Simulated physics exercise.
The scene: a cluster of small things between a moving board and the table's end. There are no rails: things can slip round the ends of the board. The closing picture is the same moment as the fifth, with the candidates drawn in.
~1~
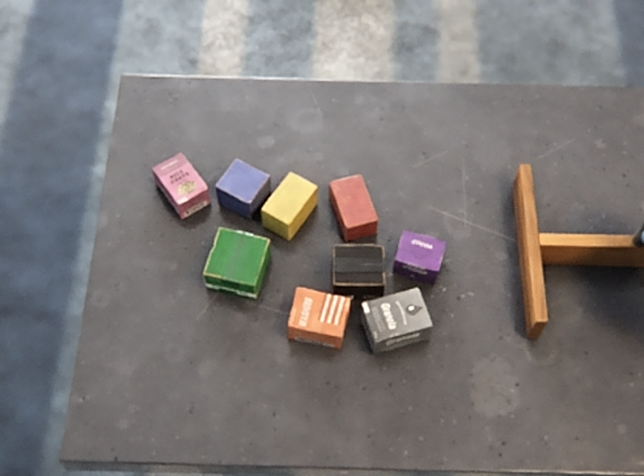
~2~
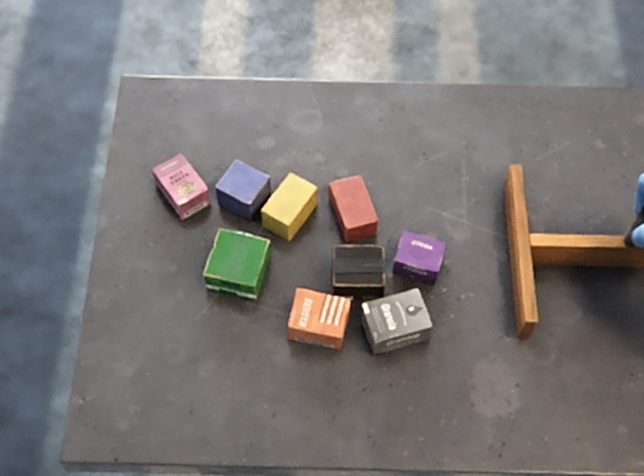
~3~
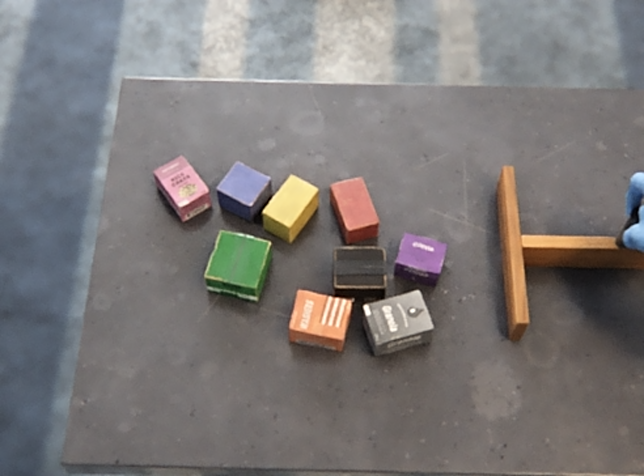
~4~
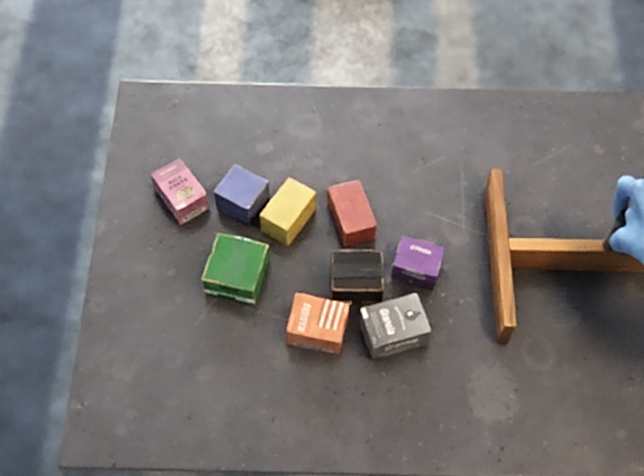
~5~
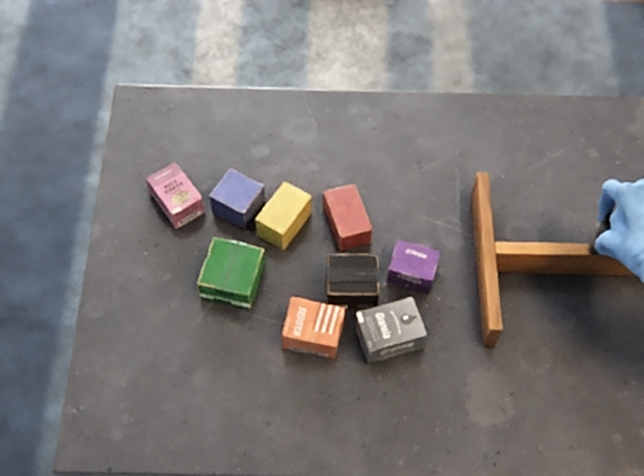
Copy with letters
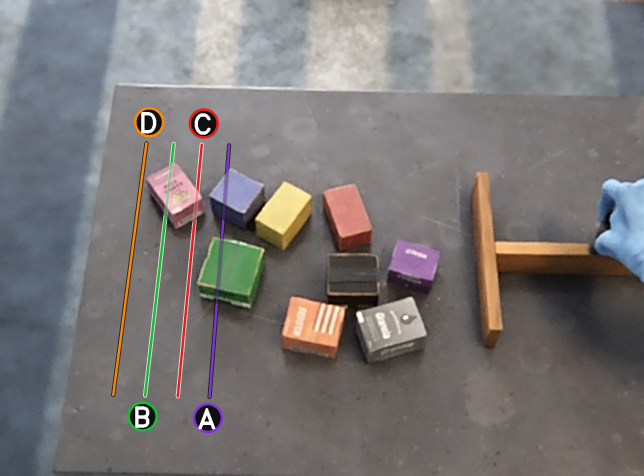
A gloved hand slides a wooden T-shaped board left toward nine still, colourful small boxes.
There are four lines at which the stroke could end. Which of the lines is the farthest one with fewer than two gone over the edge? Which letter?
A.
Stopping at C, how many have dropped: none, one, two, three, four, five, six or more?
In all, two.
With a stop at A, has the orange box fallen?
No.
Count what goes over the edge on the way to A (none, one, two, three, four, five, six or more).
The count is none.
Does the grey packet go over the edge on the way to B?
No.
On the marked copy, A at (220, 261); B at (161, 260); C at (191, 261); D at (131, 259).
With A. Early on, board (394, 245); grey packet (356, 330); orange box (298, 328).
Further on, board (297, 243); pink box (163, 194); green box (166, 271).
At the end, board (223, 241); pink box (99, 193); green box (93, 270); none fallen.
As for the rest, B drops four; C drops two; D drops six.
